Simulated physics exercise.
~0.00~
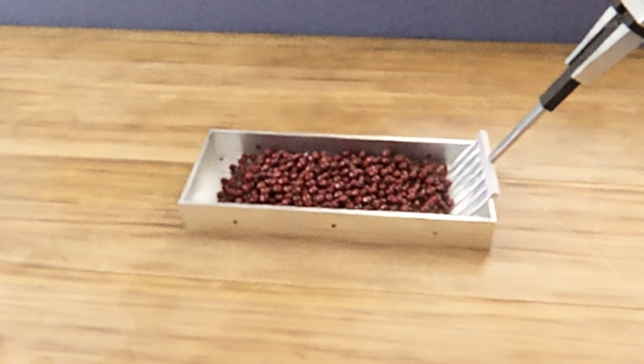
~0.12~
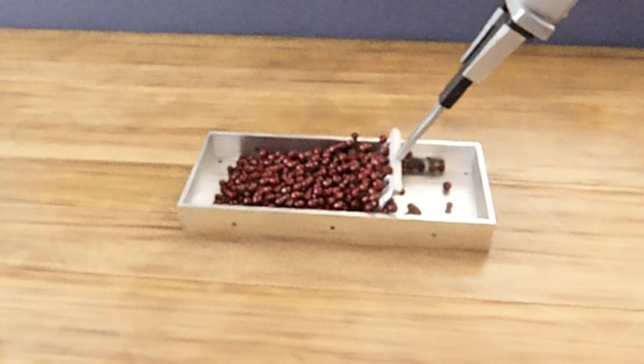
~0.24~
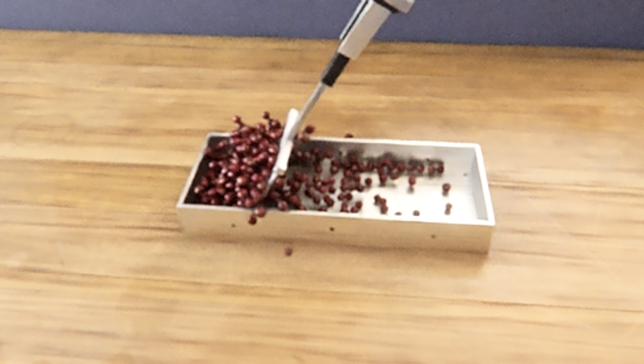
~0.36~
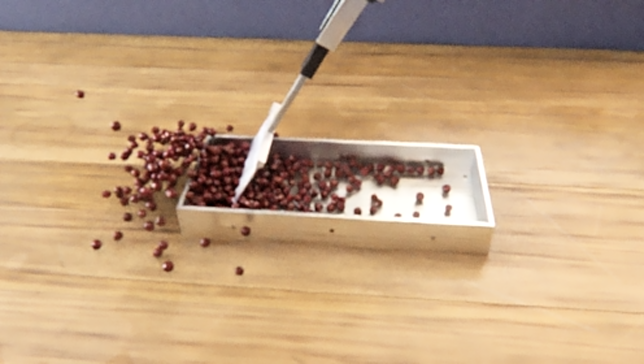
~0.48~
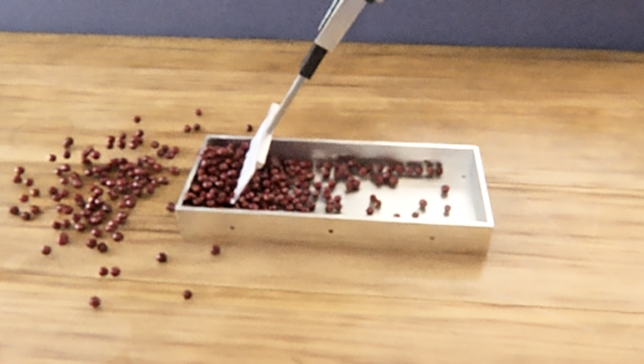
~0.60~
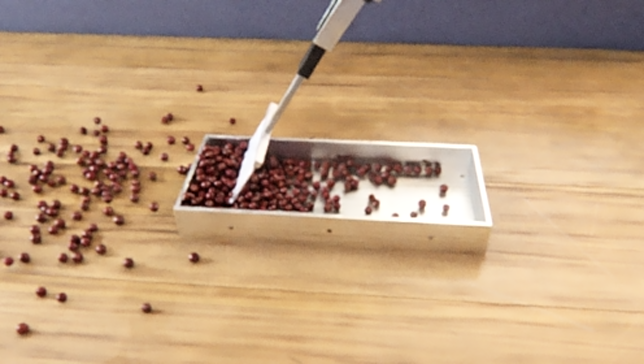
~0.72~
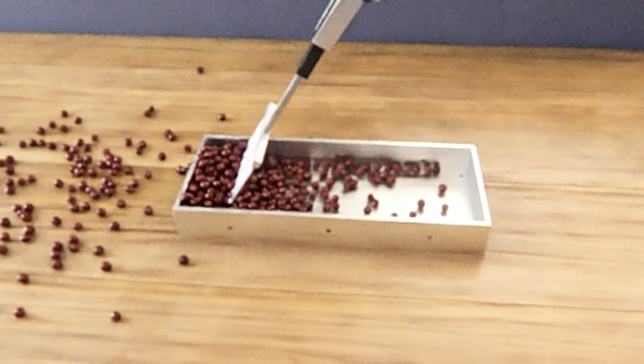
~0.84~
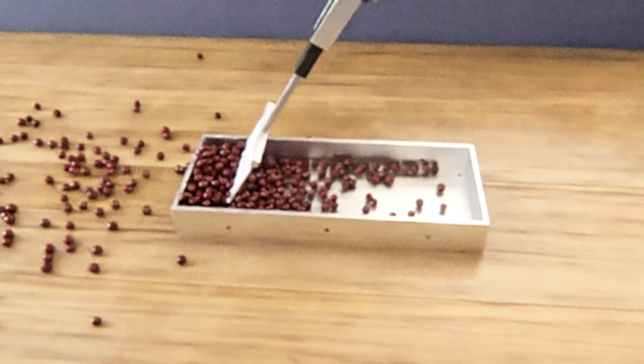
A heap of dark red beads fills most of a shallow, pale metal tin on a light wooden table, seen from above at a slight angle with a blue-grey strip behind. A white comb on a mechanical arm stands at the tin's right end. It sweeps left through the beads, piling them against the left end and leaving a thin scatter behind it. As the comb stops near that end, many beads spill over the rim and spread across the wood. Finally, the comb rests still among the beads left inside, with a wide scatter lying to the left.
